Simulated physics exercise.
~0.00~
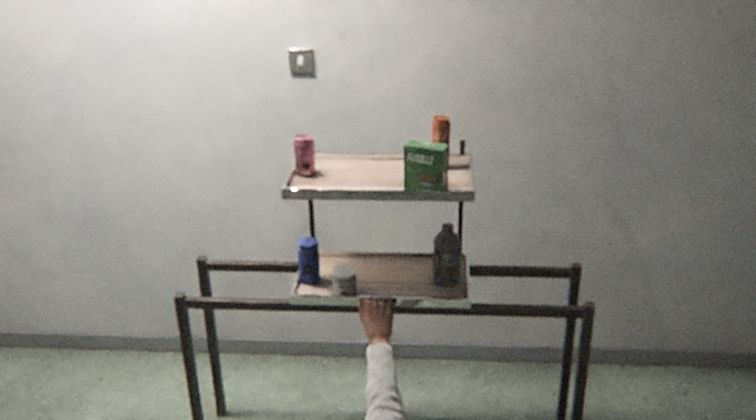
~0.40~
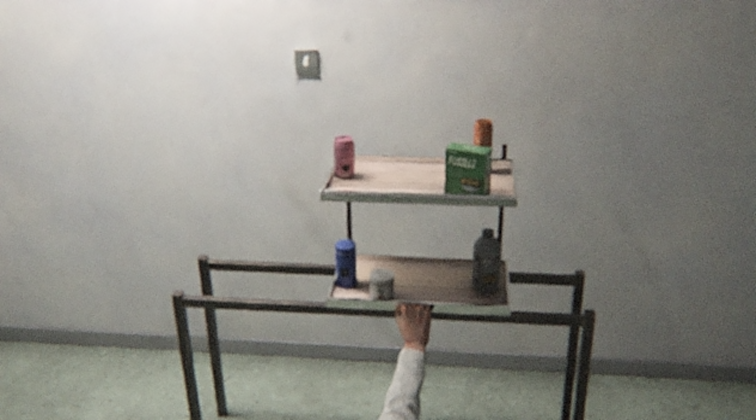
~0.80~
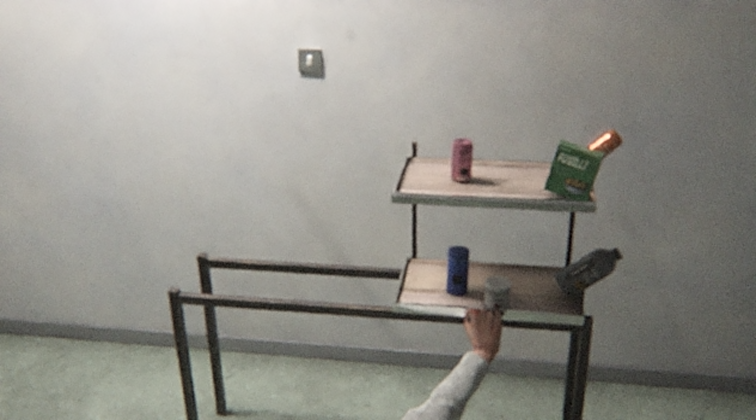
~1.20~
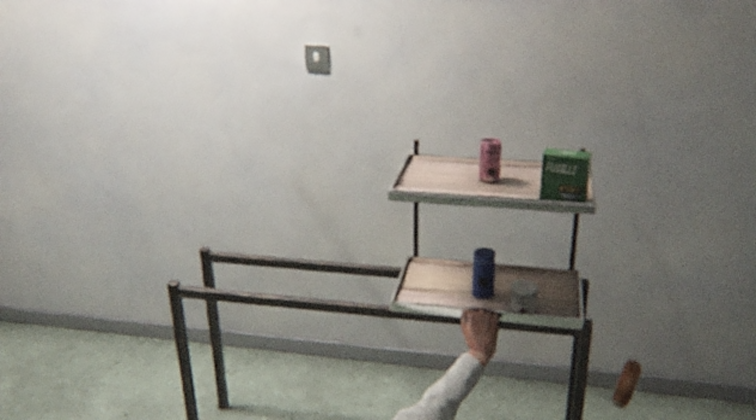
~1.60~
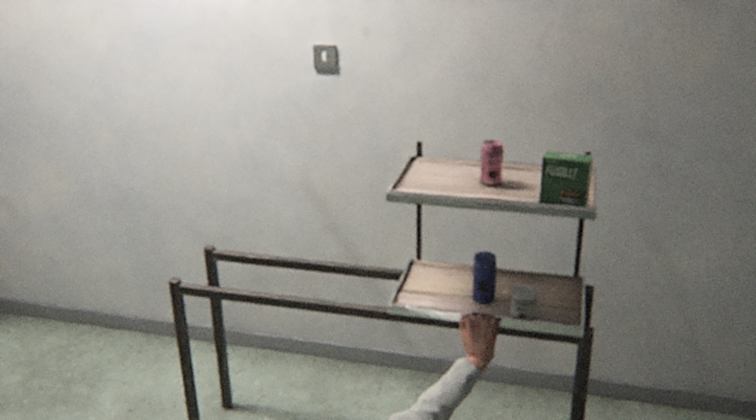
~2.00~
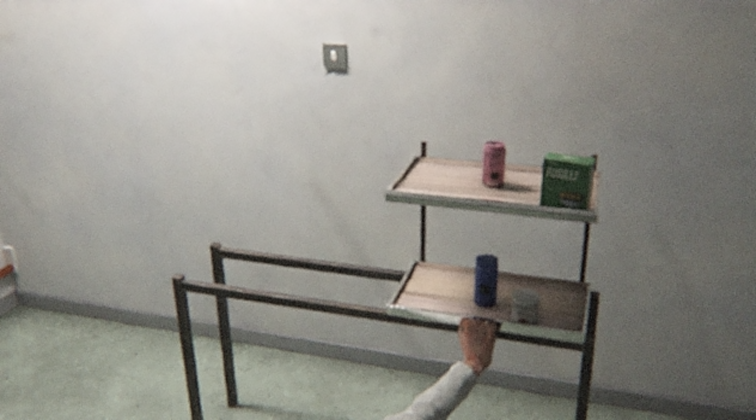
A two-level wooden tray sits midway along a dark metal rail frame before a plain grey wall with a switch, seen from the front. The upper level holds a pink can at left and a green packet and orange can at right; below are a blue container, a small pale tin and a dark grey bottle. A hand at the front edge moves with the tray as it slides right and stops at the rail's end. The orange can and grey bottle tip rightward and drop off. The other four items shift along the tray but finish upright, as the view drifts slightly.
